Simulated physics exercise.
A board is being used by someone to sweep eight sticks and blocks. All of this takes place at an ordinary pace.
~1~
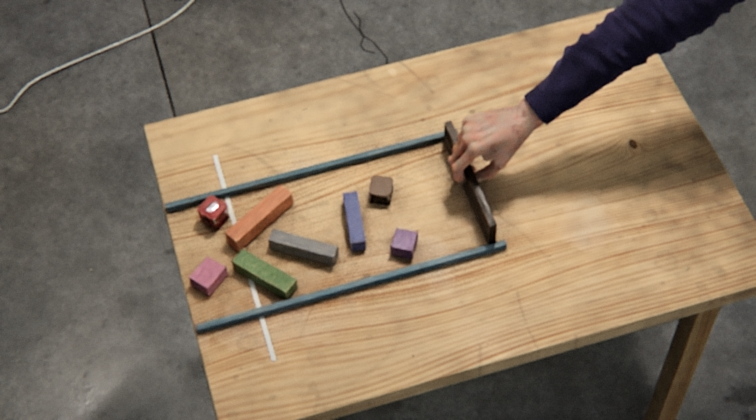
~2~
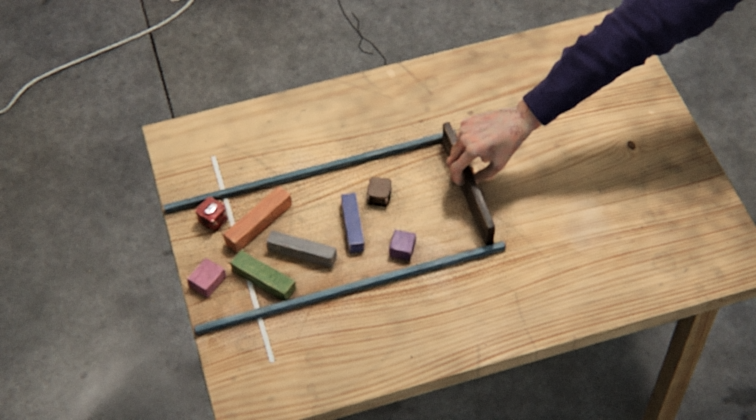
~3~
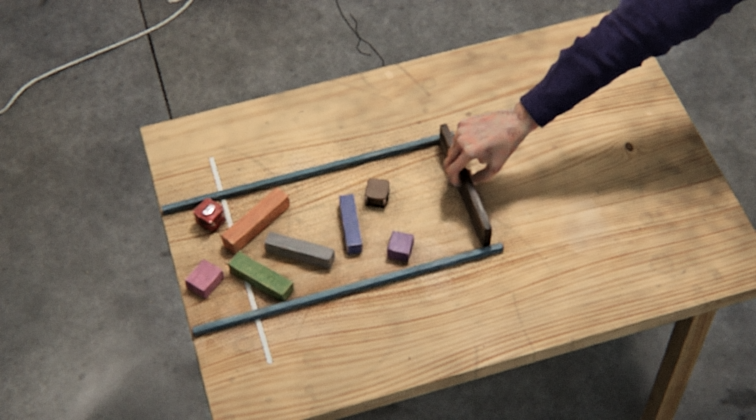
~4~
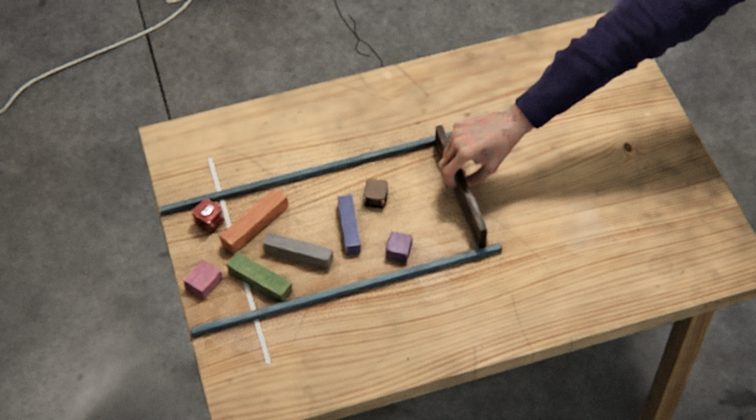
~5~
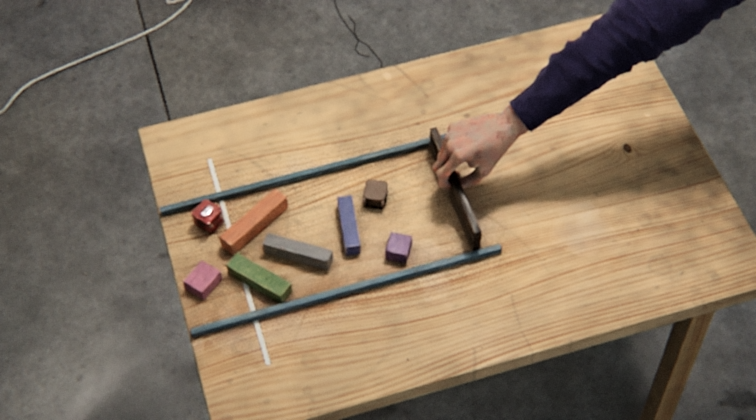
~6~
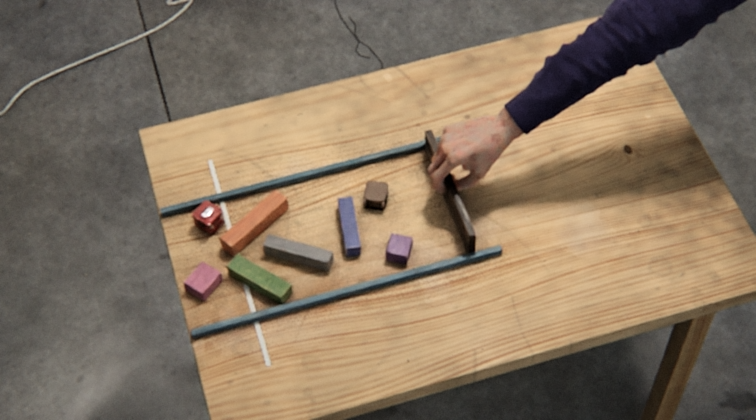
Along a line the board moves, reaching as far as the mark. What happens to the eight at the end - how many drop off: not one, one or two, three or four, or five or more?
The count of those that drop off: One or two.
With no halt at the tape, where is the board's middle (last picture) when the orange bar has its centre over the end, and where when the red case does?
Orange bar over the end: About (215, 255). Red case over the end: About (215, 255).
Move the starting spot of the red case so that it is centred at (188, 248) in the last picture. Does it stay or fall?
If so, it ends up falling.
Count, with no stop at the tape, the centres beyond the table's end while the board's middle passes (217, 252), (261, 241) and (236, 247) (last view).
2, 0 and 1.
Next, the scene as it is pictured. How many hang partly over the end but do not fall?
The count is 2.
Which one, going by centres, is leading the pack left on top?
It's the green bar that ends up nearest.
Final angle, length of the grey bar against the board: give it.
I'd say it's about 30° out of line.
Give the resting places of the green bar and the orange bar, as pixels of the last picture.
In the last picture the green bar sits at (200, 292) while the orange bar sits at (192, 236).
A little later, none off yet; pink block at rest near (203, 281); red case at rest near (208, 218); green bar at rest near (260, 279).
When it is over, the number that fall off is one or two; down, pink block.
